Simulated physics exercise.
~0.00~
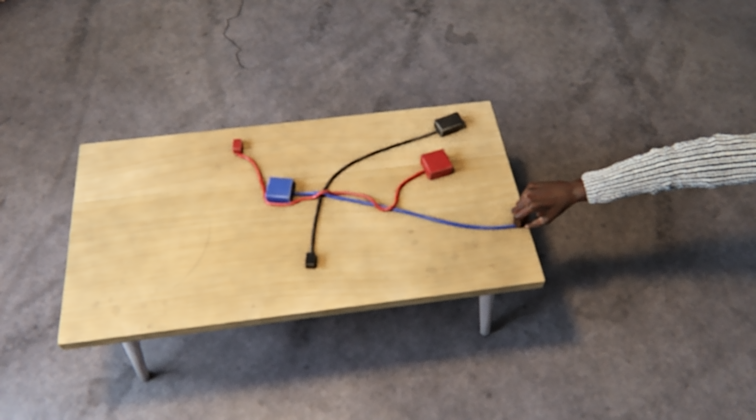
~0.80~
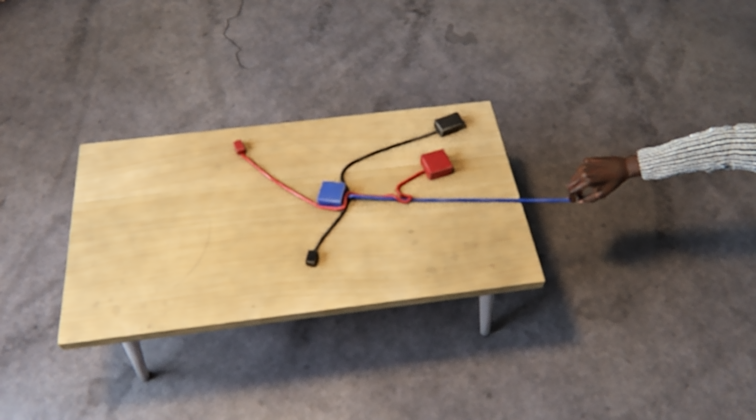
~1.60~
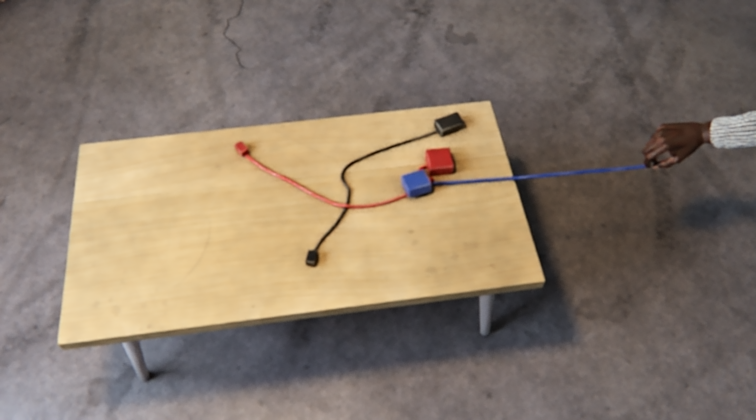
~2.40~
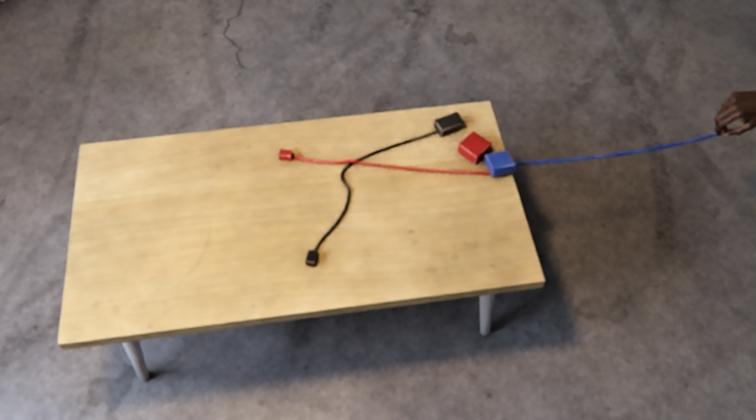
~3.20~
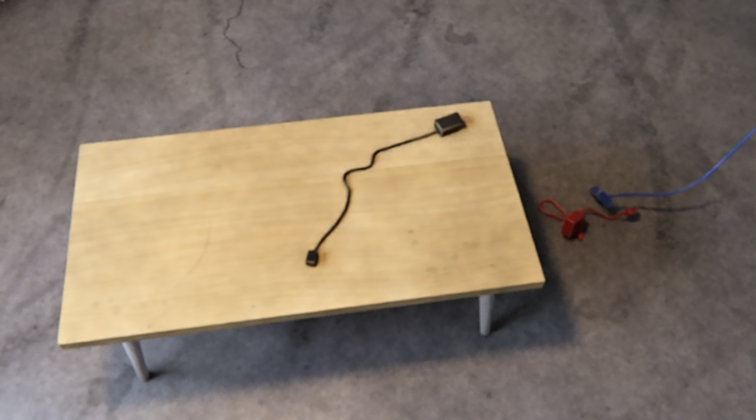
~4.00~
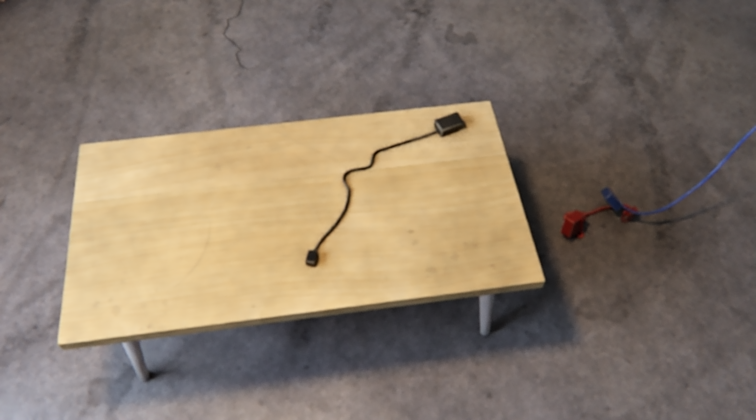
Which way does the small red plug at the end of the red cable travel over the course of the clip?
The red plug travels to the right, following the red cable across the table and ending up beyond its right edge.
